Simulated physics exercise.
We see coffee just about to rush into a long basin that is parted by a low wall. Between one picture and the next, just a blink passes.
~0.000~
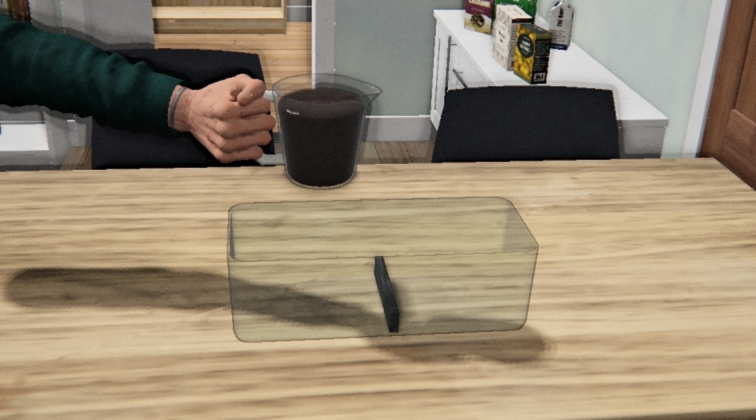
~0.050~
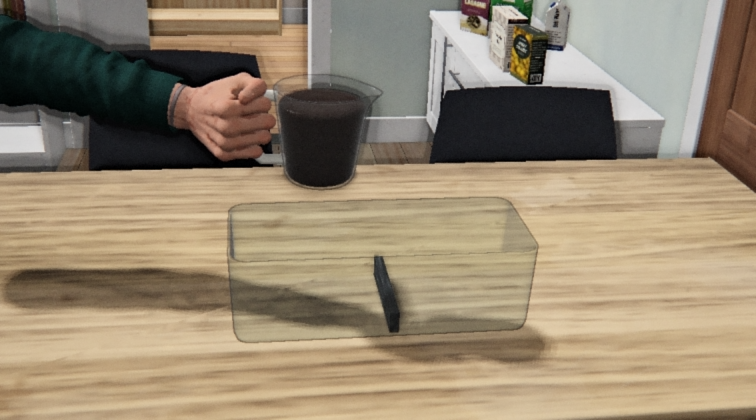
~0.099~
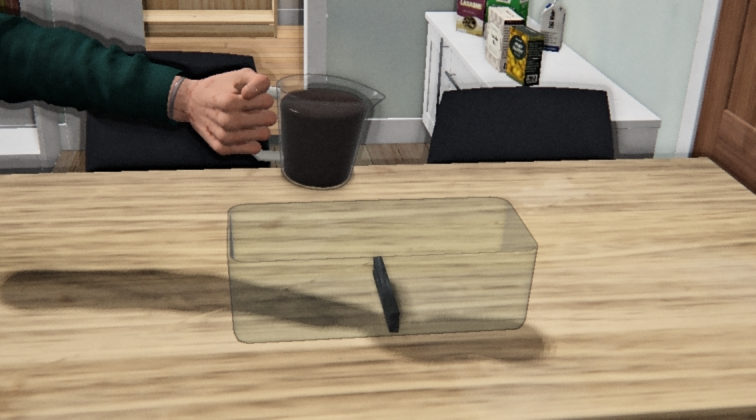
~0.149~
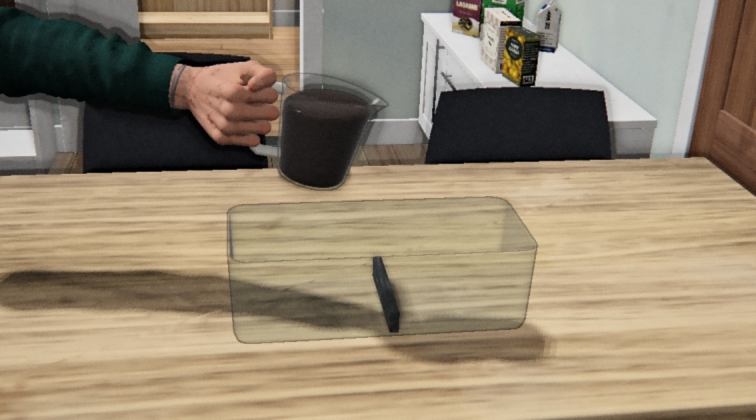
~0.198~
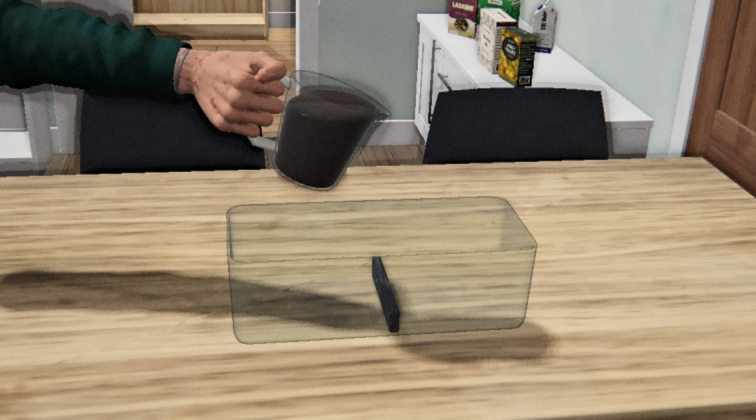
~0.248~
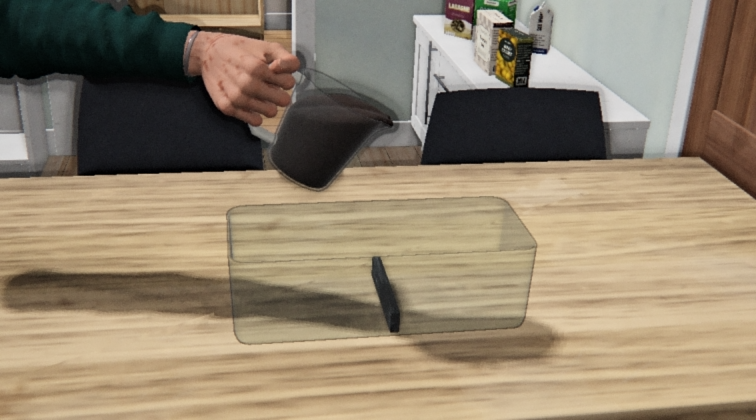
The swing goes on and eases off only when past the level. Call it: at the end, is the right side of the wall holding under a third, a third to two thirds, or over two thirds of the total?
The right side holds over two thirds of the total.
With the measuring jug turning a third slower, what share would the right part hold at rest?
It comes to near 90 per cent.
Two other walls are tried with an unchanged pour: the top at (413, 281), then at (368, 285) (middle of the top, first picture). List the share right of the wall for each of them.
Note - case one near 65 %, case two near 90 %.
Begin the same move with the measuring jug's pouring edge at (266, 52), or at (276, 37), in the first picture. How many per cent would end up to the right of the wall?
First try: Near 15 percent; second try: Near 15 percent.
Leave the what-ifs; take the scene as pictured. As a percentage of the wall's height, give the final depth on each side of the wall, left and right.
On the left it is 10 per cent, on the right 70.
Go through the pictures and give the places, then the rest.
The first picture shows tilt 0°; pouring edge (382, 89); surface from (276, 101) to (366, 100); the long basin's rim runs from (229, 233) to (523, 224); the wall's top is at (387, 284).
The second picture shows tilt 1°; pouring edge (383, 91); surface from (277, 101) to (366, 101).
The third picture shows tilt 5°; pouring edge (385, 95); surface from (280, 100) to (368, 103).
The fourth picture shows tilt 12°; pouring edge (389, 103); surface from (284, 100) to (372, 106).
The fifth picture shows tilt 21°; pouring edge (392, 113); surface from (286, 104) to (379, 107).
The sixth picture shows tilt 31°; pouring edge (394, 125); surface from (284, 116) to (389, 117); 1 per cent is over the edge.
A moment on, the measuring jug is tipped on its side and 52 per cent is still to pour, 0 is left of the wall and 23 right of it.
Next, the measuring jug is tipped right over and 11 per cent is still to pour, 4 is left of the wall and 72 right of it.
Then the measuring jug is tipped right over and 1 per cent is still to pour, 7 is left of the wall and 88 right of it.
Later the measuring jug is tipped right over and 0 per cent is still to pour, 8 is left of the wall and 90 right of it.
At rest 10 per cent lies left of the wall, 88 right of it and 2 outside.
